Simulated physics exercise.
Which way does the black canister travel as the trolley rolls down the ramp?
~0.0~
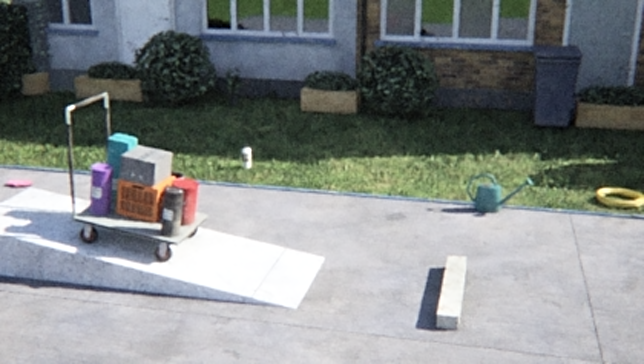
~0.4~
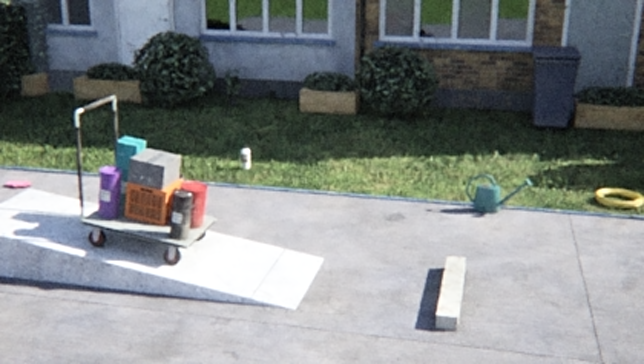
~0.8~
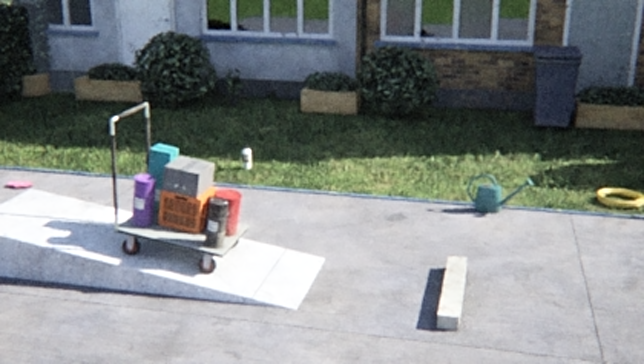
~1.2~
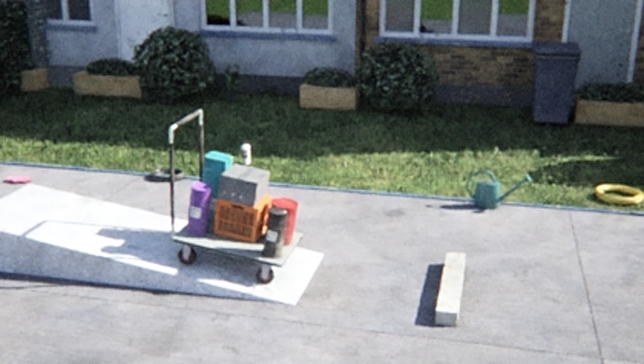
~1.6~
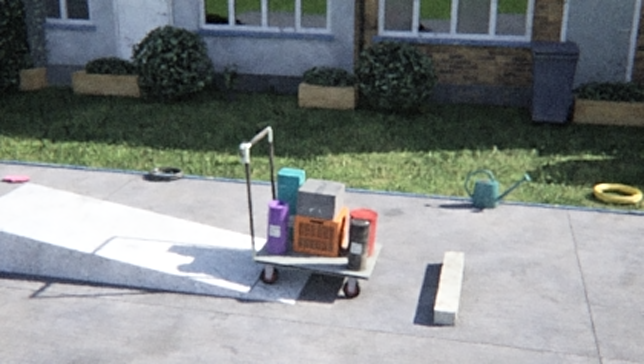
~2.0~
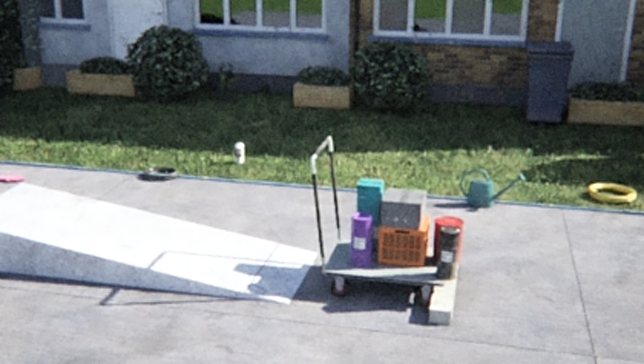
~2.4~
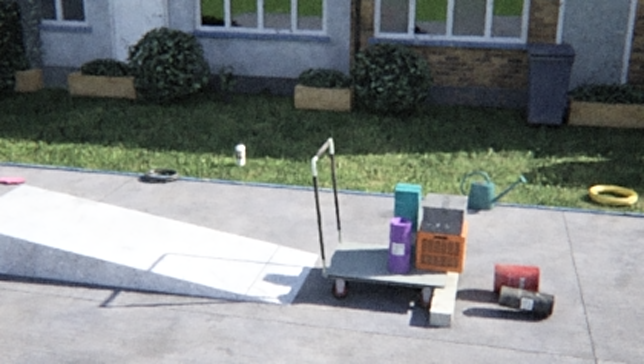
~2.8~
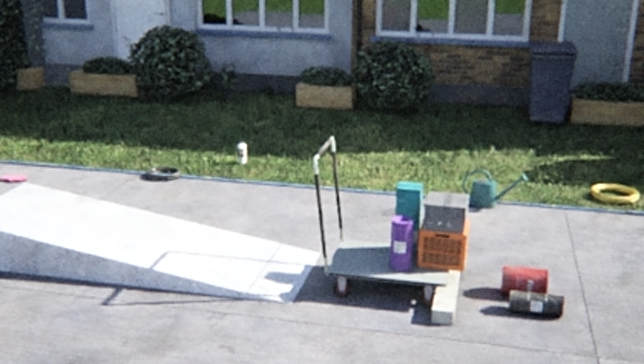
The black canister travels to the right along with the trolley.
